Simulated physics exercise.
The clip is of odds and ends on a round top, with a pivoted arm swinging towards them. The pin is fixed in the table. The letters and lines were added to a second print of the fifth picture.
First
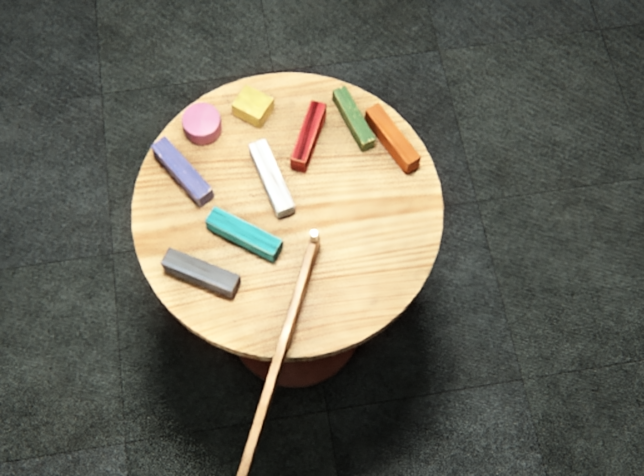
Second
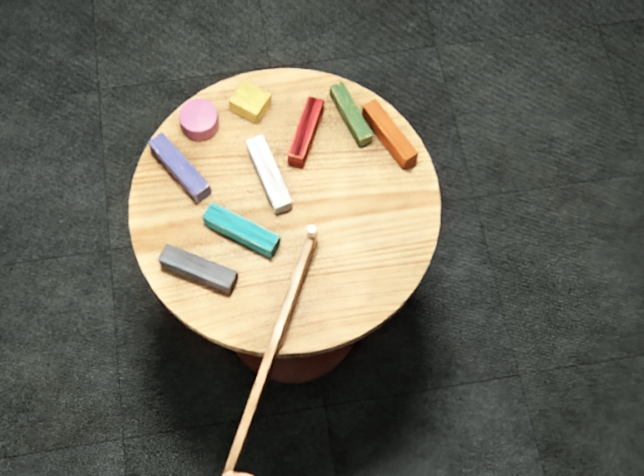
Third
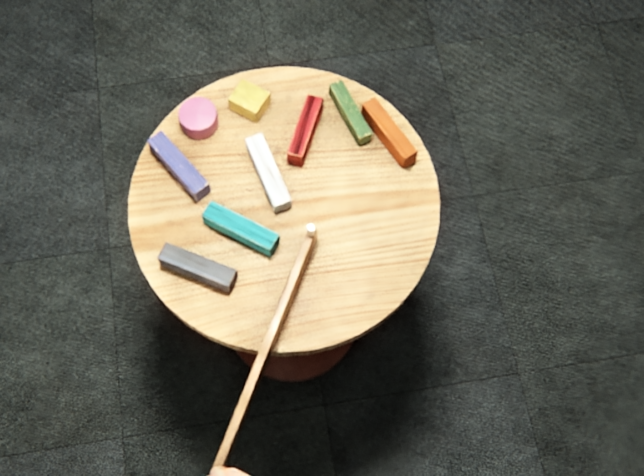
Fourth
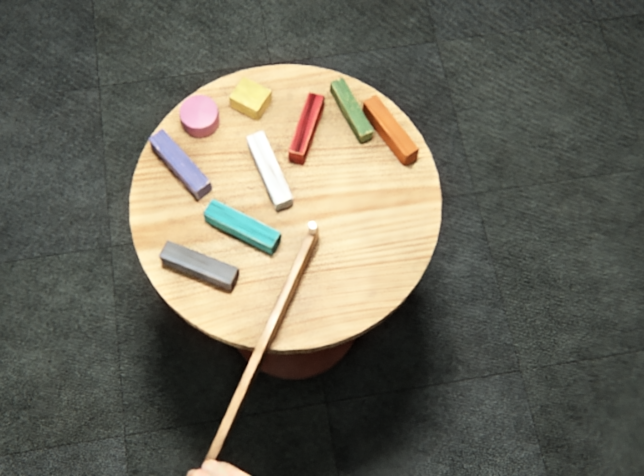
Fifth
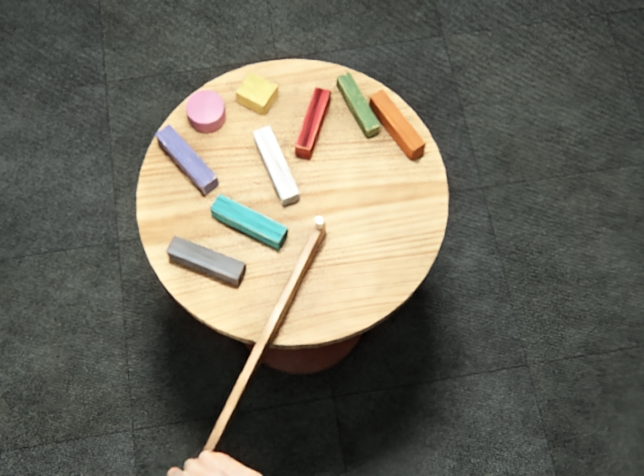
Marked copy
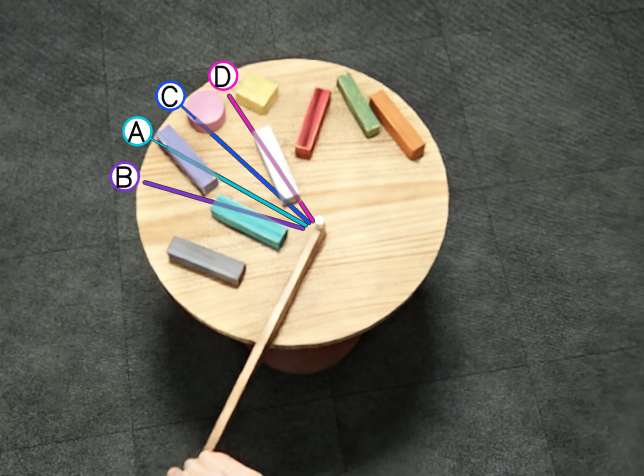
A wooden arm's hand-held lower end swings slightly left beside coloured pieces on a round top.
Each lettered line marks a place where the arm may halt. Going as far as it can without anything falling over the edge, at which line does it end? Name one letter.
It should halt at C.
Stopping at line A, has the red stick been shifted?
No.
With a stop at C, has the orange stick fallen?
No.
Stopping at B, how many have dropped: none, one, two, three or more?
In all, none.
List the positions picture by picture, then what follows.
Red stick (309, 136); yellow block (253, 107); grey stick (201, 273), in the first picture.
Arm (279, 326); pink tin (200, 120), in the second picture.
Arm (275, 323); white stick (268, 173), in the third picture.
Arm (272, 319); turquoise stick (243, 227), in the fourth picture.
Arm (276, 313); red stick (313, 123); yellow block (258, 94); grey stick (207, 261), in the fifth picture.
On the marked copy, A at (235, 186); B at (223, 205); C at (250, 169); D at (270, 157).
With C. Early on, arm (228, 267); grey stick (197, 251); orange stick (397, 125).
Further on, arm (224, 205); blue bar (187, 156); grey stick (202, 194).
At the end, arm (250, 164); pink tin (221, 82); blue bar (225, 109); nothing has fallen.
As for the rest, A is safe but short; B is safe but short; D drops the pink tin.
